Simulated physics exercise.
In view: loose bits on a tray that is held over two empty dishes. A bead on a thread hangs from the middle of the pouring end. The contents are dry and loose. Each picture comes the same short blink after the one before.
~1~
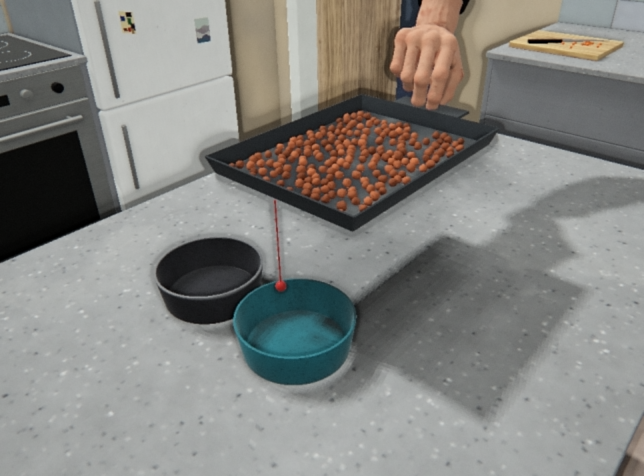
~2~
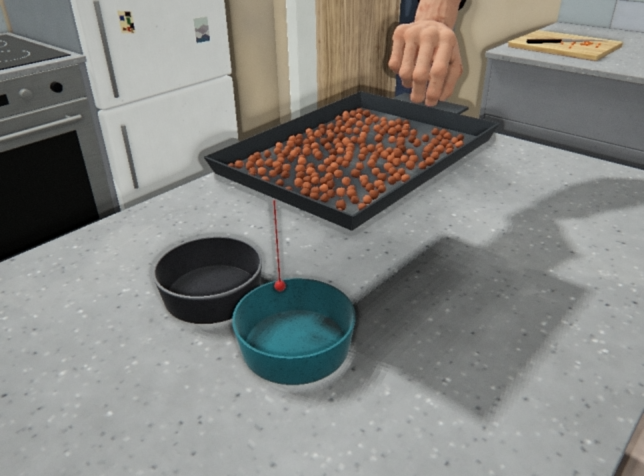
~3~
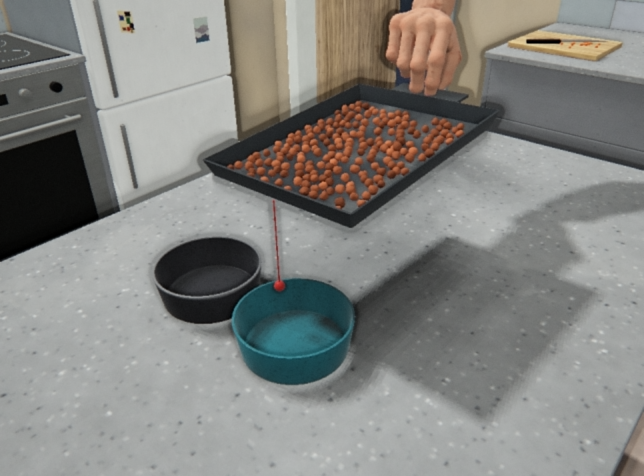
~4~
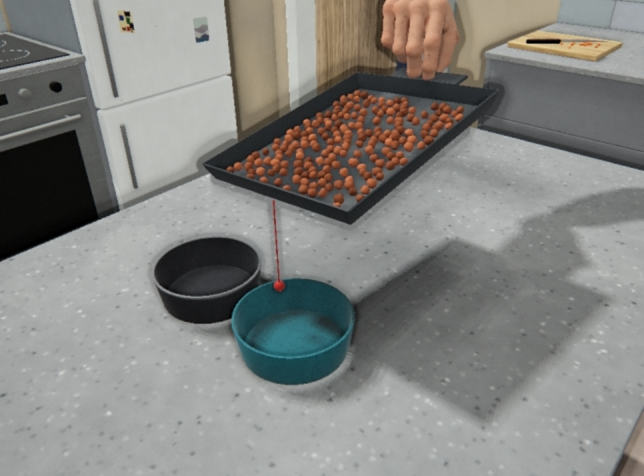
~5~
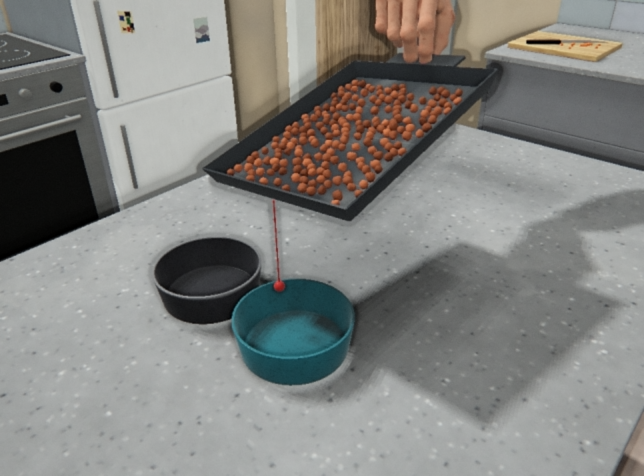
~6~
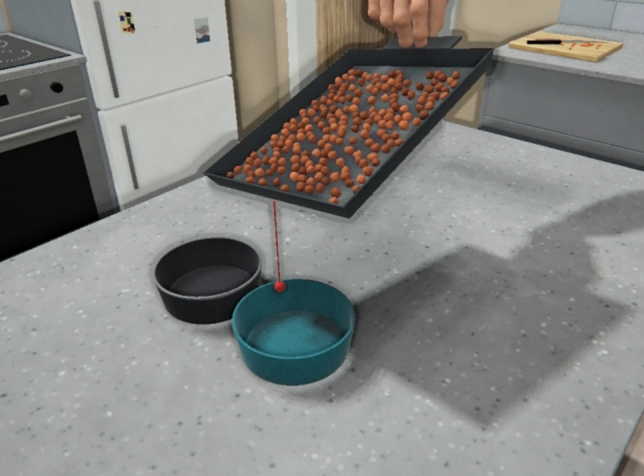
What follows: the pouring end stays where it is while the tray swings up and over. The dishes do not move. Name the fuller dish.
The left dish gets more.
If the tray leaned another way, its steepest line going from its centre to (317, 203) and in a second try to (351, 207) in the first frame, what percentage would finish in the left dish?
The first gives 0 %, the second 0 %.
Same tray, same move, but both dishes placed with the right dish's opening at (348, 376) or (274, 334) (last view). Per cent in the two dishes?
About 40 and 80 per cent.
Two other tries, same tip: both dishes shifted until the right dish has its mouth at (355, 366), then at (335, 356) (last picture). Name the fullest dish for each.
First the left dish, then the left dish.
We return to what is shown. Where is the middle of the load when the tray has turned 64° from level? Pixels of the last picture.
Around (263, 145).
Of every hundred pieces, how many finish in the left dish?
Roughly 80 in a hundred.
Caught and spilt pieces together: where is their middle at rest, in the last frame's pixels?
At about (211, 299).
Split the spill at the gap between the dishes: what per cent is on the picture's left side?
Near 90 %.
Soon, tray tipped steeply; all on the tray.
A while on, tray tipped past a quarter turn; about half on the tray; a small part in the left dish; a stray few outside both; about a quarter in the air.
Towards the end, tray tipped past a quarter turn; a stray few in the right dish; most in the left dish; about a quarter outside both.
Finally, tray tipped past a quarter turn; a stray few in the right dish; most in the left dish; about a quarter outside both.
